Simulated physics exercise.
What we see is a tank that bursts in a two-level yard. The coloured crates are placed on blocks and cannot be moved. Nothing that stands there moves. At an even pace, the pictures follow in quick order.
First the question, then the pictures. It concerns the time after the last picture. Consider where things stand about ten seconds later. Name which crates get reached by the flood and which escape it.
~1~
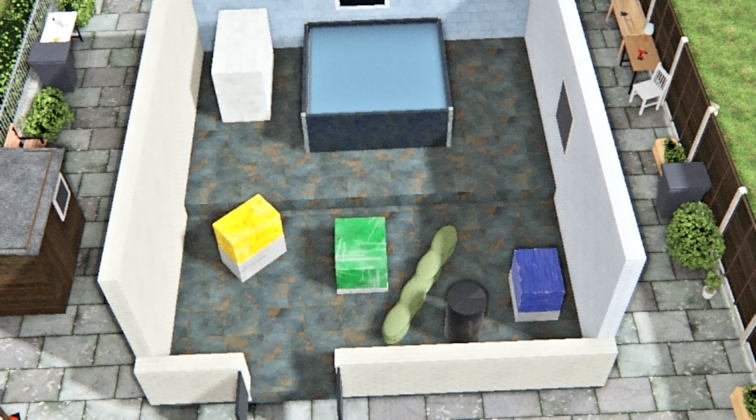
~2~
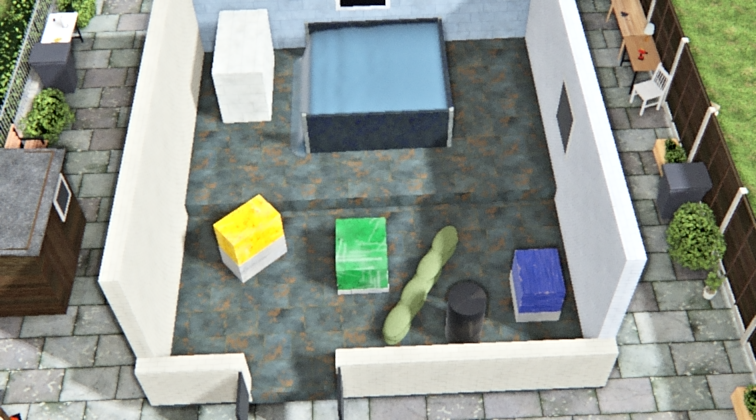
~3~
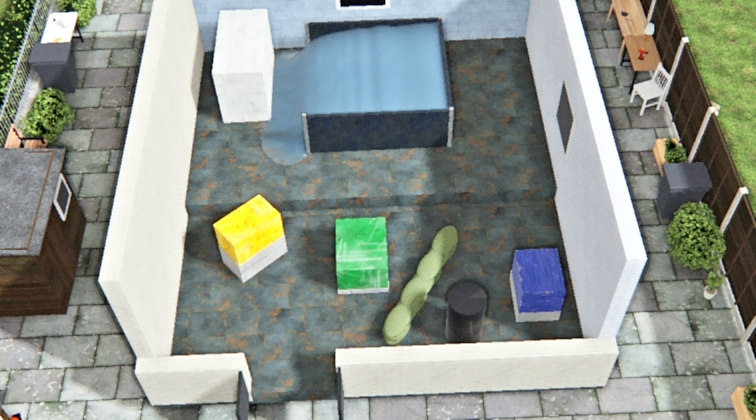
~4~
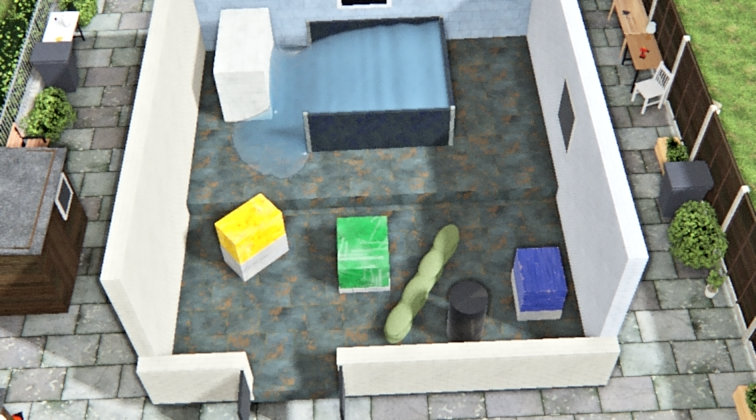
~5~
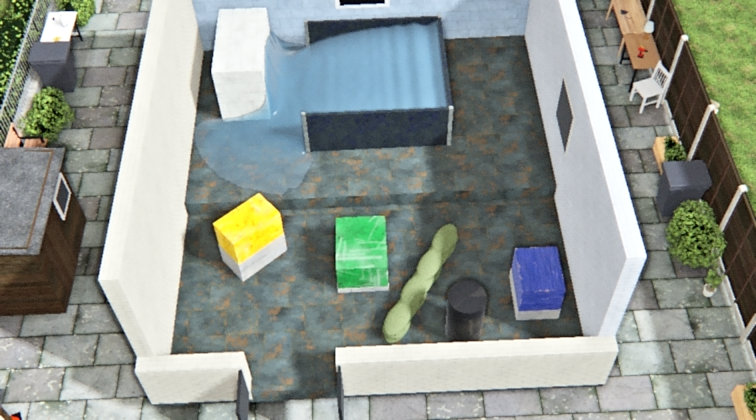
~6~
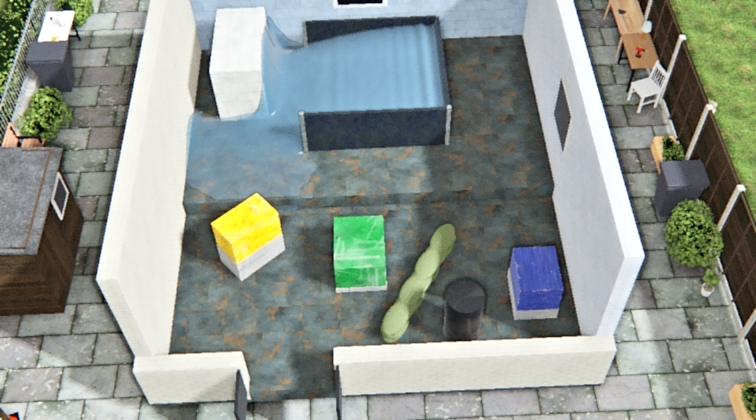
The yellow crate escapes it; the blue crate escapes it; the green crate gets reached.
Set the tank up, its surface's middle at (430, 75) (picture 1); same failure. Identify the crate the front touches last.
The one in blue.
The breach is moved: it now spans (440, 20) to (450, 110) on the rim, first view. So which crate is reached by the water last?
I say the crate marked yellow.
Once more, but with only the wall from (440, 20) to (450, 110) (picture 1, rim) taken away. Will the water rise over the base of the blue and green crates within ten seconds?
The blue crate is reached; the green crate is reached.
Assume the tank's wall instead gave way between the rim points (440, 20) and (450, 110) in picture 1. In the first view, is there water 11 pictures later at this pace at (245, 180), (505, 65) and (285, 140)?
Read off point by point, the answer is not soaked, soaking, not soaked.
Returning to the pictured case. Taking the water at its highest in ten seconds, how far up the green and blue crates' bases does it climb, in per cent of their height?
Taking them in the order asked, 190 percent and 80 percent.
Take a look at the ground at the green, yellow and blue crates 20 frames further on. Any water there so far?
Looking at green, I'd say got wet, at yellow got wet, and at blue stays dry.
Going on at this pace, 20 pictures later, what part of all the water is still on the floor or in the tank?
Around 98 percent.
A moment on, water covers 25 % of the floor; the yellow crate water round its plinth, the blue crate not reached, the green crate not reached.
Next, water covers 40 % of the floor; the yellow crate water round its plinth, the blue crate not reached, the green crate not reached.
Then, water covers 55 % of the floor; the yellow crate water round its plinth, the blue crate not reached, the green crate water round its plinth.
Later, water covers 90 % of the floor; the yellow crate water round its plinth, the blue crate water round its plinth, the green crate water round its plinth.
In the end, water covers 90 % of the floor; the yellow crate stayed above the water, the blue crate stayed above the water, the green crate was topped.
